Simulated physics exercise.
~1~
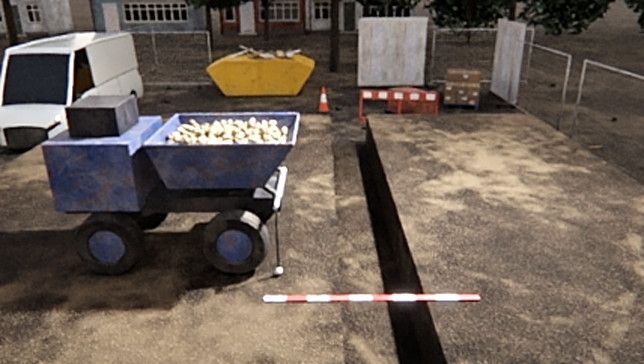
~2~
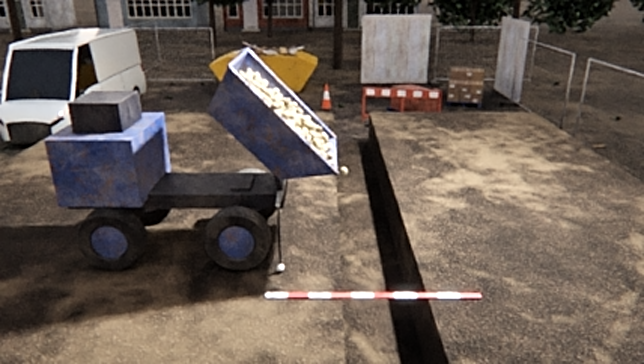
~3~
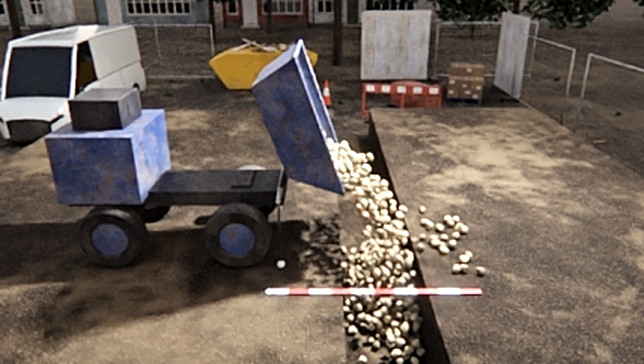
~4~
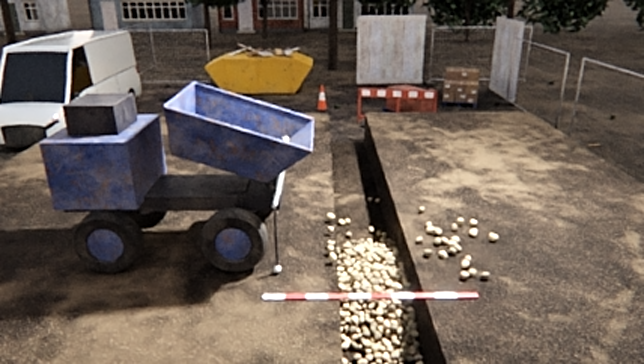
A blue dumper loaded with pale, rounded stones stands on a dusty yard, seen from slightly above, facing a dark trench to its right. Behind it are a white van at left, a yellow skip, an orange cone, red barriers and fencing, while a red and white striped pole lies across the trench in front. The dumper's skip tips up steeply toward the right. Stones pour over its lip into the trench, and some scatter on the far side. The skip then lowers partway, nearly empty, leaving most stones heaped in the trench's near part.
